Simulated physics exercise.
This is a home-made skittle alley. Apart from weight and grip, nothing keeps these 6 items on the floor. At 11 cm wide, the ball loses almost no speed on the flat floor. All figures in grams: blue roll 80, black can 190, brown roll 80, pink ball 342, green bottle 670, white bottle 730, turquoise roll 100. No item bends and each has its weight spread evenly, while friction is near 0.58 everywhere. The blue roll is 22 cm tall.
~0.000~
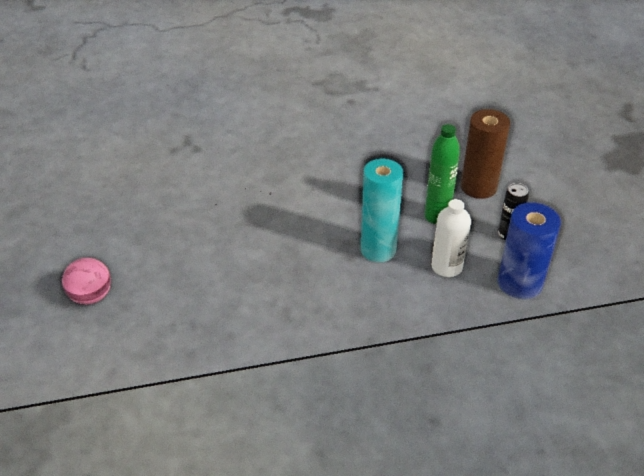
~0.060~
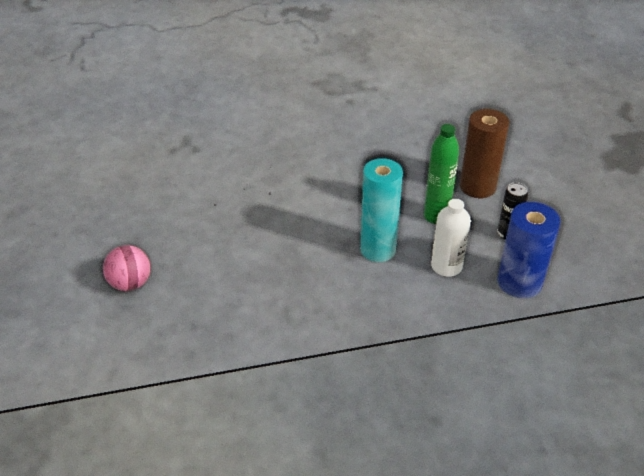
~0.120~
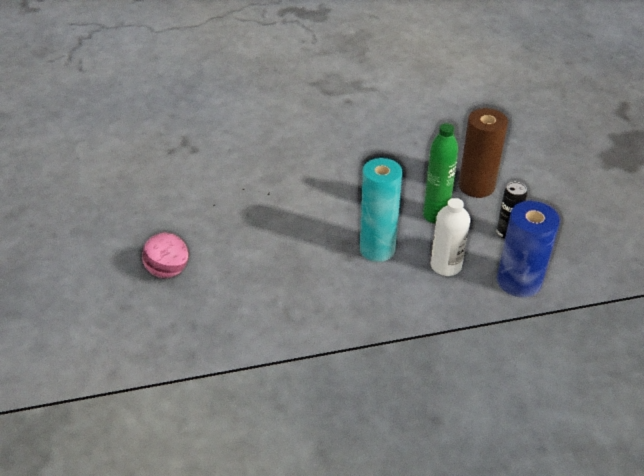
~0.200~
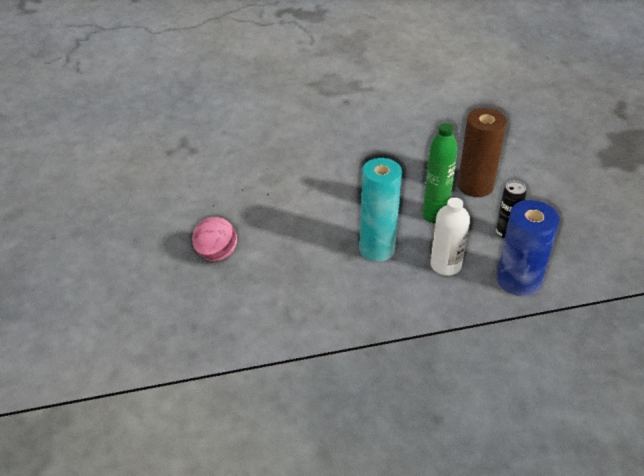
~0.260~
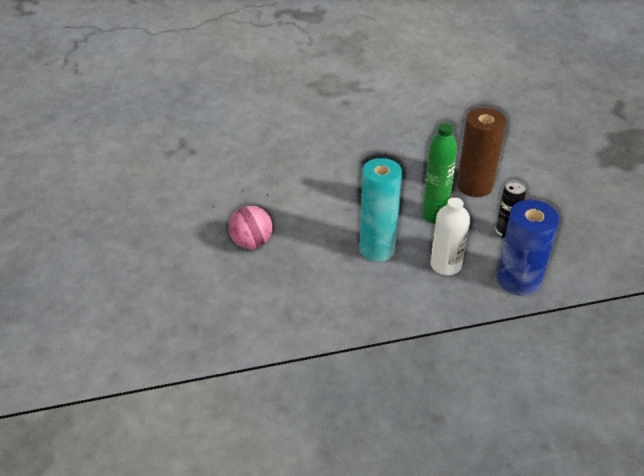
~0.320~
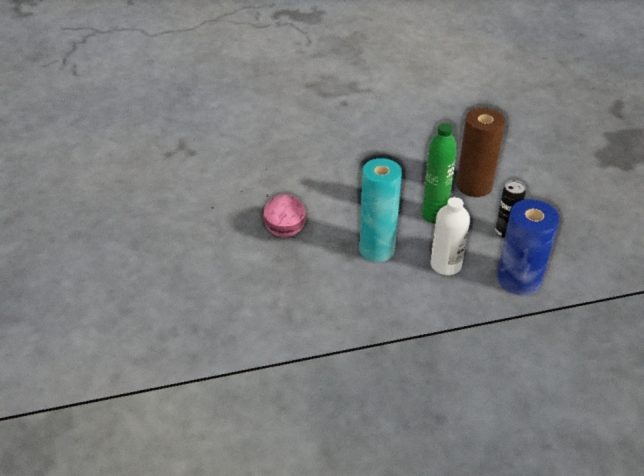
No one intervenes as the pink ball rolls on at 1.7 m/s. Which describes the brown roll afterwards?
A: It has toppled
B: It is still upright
It has toppled.
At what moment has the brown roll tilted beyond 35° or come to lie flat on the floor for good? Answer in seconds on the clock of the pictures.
Answer: Near 0.9 s.
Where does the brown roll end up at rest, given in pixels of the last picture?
Near (559, 190).
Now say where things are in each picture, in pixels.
The first picture shows ball 0 cm along; pink ball (87, 281); brown roll (484, 155).
The second picture shows ball 10 cm along; pink ball (127, 268); green bottle (442, 174).
The third picture shows ball 20 cm along; pink ball (165, 255); turquoise roll (380, 212).
The fourth picture shows ball 33 cm along; pink ball (215, 239); black can (511, 211).
The fifth picture shows ball 43 cm along; pink ball (250, 227); white bottle (451, 235).
The sixth picture shows ball 53 cm along; pink ball (285, 216); brown roll (480, 153).
After 0.62 s, ball 102 cm along; pink ball near (440, 160).
After 0.92 s, ball 144 cm along; pink ball near (543, 109); brown roll 34° off upright near (527, 160).
After 1.22 s, ball 186 cm along; pink ball near (631, 66); brown roll on its side near (558, 191).
After 1.62 s, brown roll on its side near (559, 190).
In the end (1.8 s), toppled on the floor, brown roll; the other 5 under 8 cm from the start. At the end, from the last picture's camera, brown roll near (559, 190).
